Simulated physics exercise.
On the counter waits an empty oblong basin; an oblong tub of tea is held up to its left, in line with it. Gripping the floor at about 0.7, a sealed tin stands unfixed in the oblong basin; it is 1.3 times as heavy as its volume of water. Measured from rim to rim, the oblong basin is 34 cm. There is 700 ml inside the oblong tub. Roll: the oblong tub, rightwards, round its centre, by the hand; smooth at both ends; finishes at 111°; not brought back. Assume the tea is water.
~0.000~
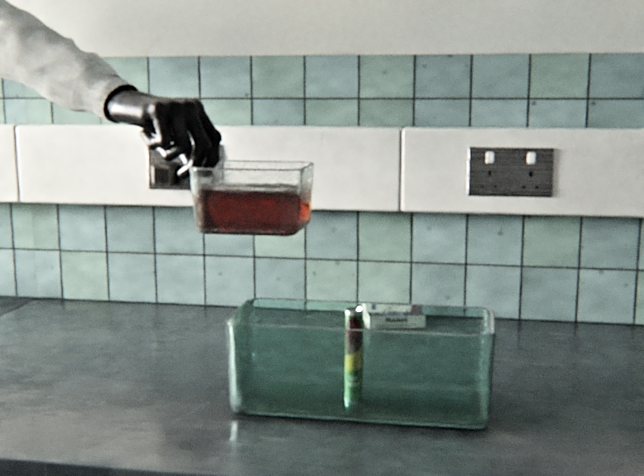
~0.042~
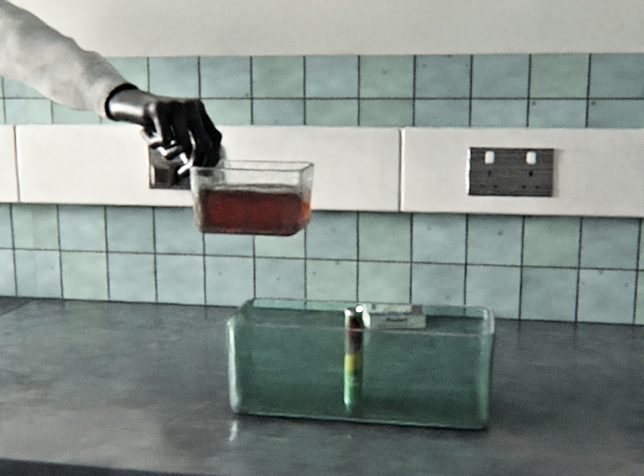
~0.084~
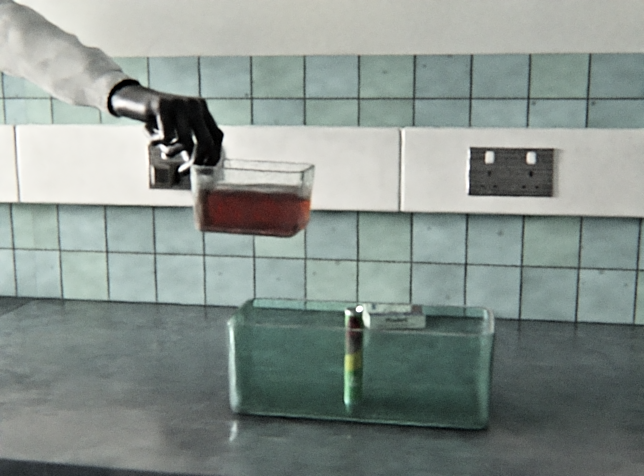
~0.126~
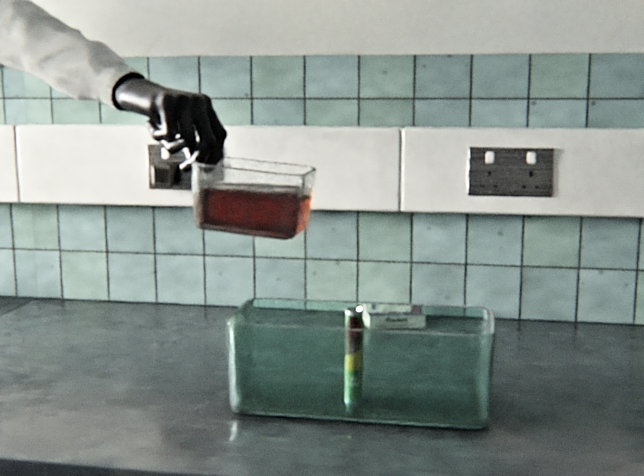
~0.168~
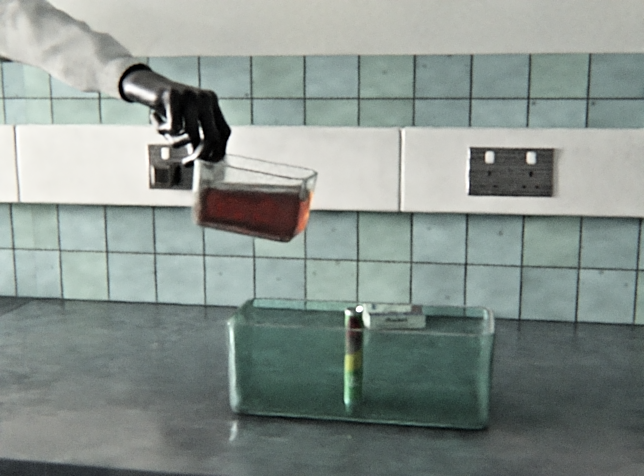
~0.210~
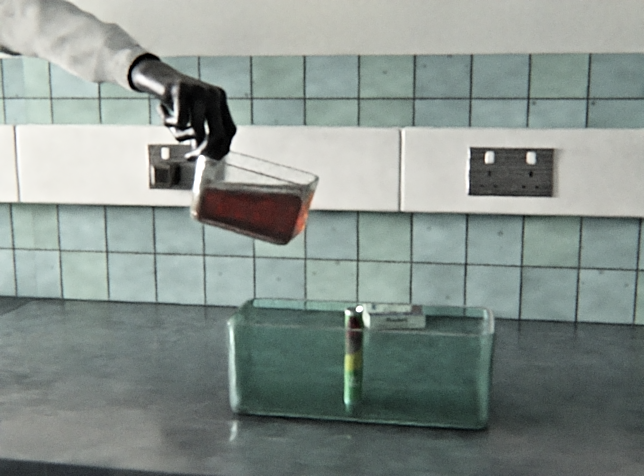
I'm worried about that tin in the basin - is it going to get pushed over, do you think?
It never tumbles.
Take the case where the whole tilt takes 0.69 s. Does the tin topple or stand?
Outcome - the tin stays erect.
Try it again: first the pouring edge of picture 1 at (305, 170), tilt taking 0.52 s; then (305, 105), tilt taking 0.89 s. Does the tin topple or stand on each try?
First it tips over; then it stays on its base.
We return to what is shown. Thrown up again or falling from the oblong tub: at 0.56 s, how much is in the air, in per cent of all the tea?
Around 40 in a hundred.
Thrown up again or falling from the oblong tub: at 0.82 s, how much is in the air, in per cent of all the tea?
Close to 9 per cent.
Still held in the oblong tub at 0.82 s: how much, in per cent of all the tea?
Close to 8 in a hundred.
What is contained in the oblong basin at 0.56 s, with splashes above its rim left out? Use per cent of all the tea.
Some 8 per cent.
After 0.56 s the tilt is 78° and 51 per cent is still to pour; the tin stands where it began.
After 0.82 s the tilt is 109° and 8 per cent is still to pour; the tin stands where it began.
After 1.10 s the tilt is 111° and 0 per cent is still to pour; the tin stands where it began.
After 1.39 s the tilt is 111° and 0 per cent is still to pour; the tin stands where it began.
In the end the tin stands where it began.
